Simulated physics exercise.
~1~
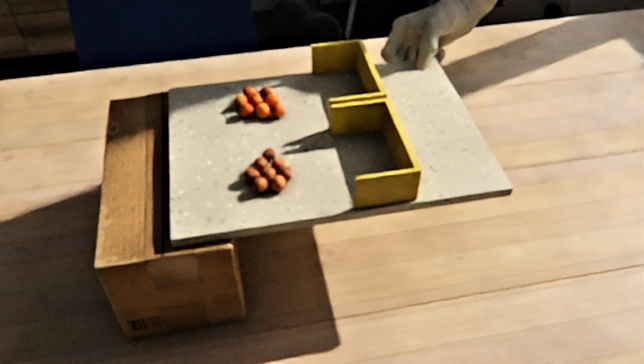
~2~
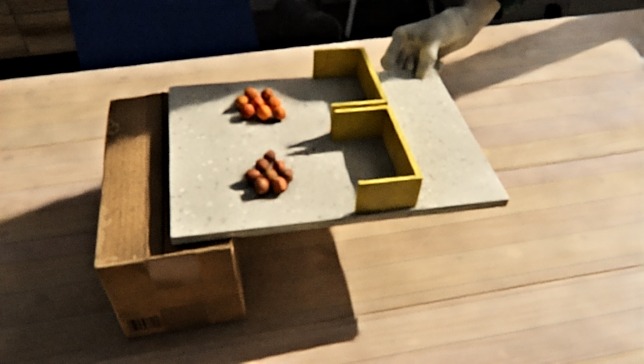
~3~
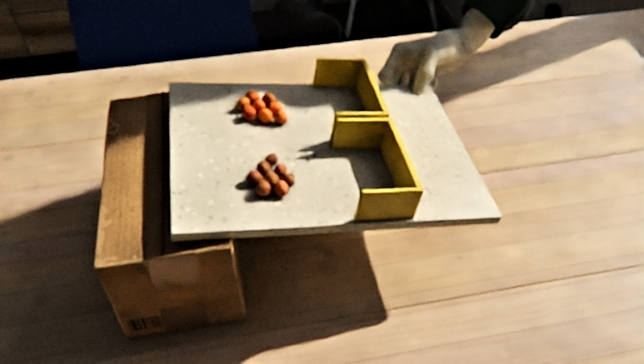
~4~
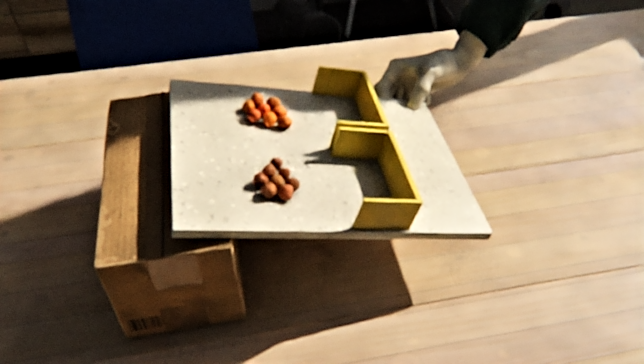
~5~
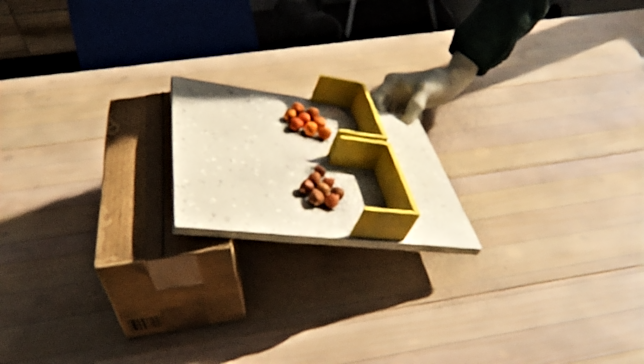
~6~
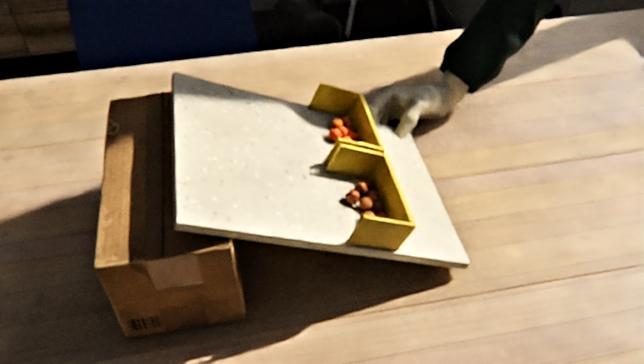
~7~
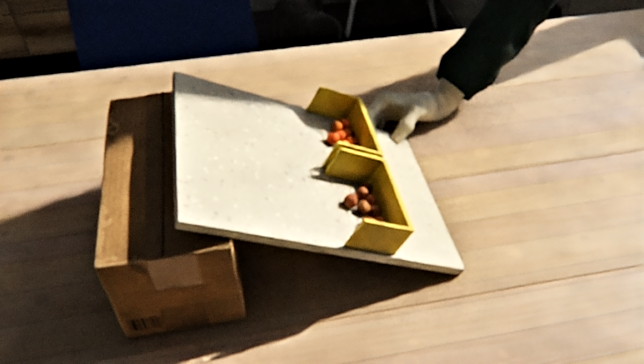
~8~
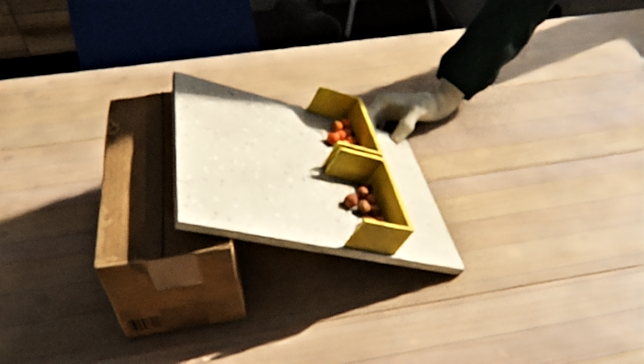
At first, a hand holds up the right end of a pale board whose left side rests on a cardboard box, with two small heaps of round things, one orange and one reddish brown, lying to the left of two yellow barriers. The hand gradually lowers its end, and the board tilts down to the right while the heaps stay put. As the slope steepens, both heaps slide right toward the barriers. Each reaches its own barrier and stops there. Finally, the board rests tilted and still, with both heaps gathered behind the barriers and the hand still beside it.
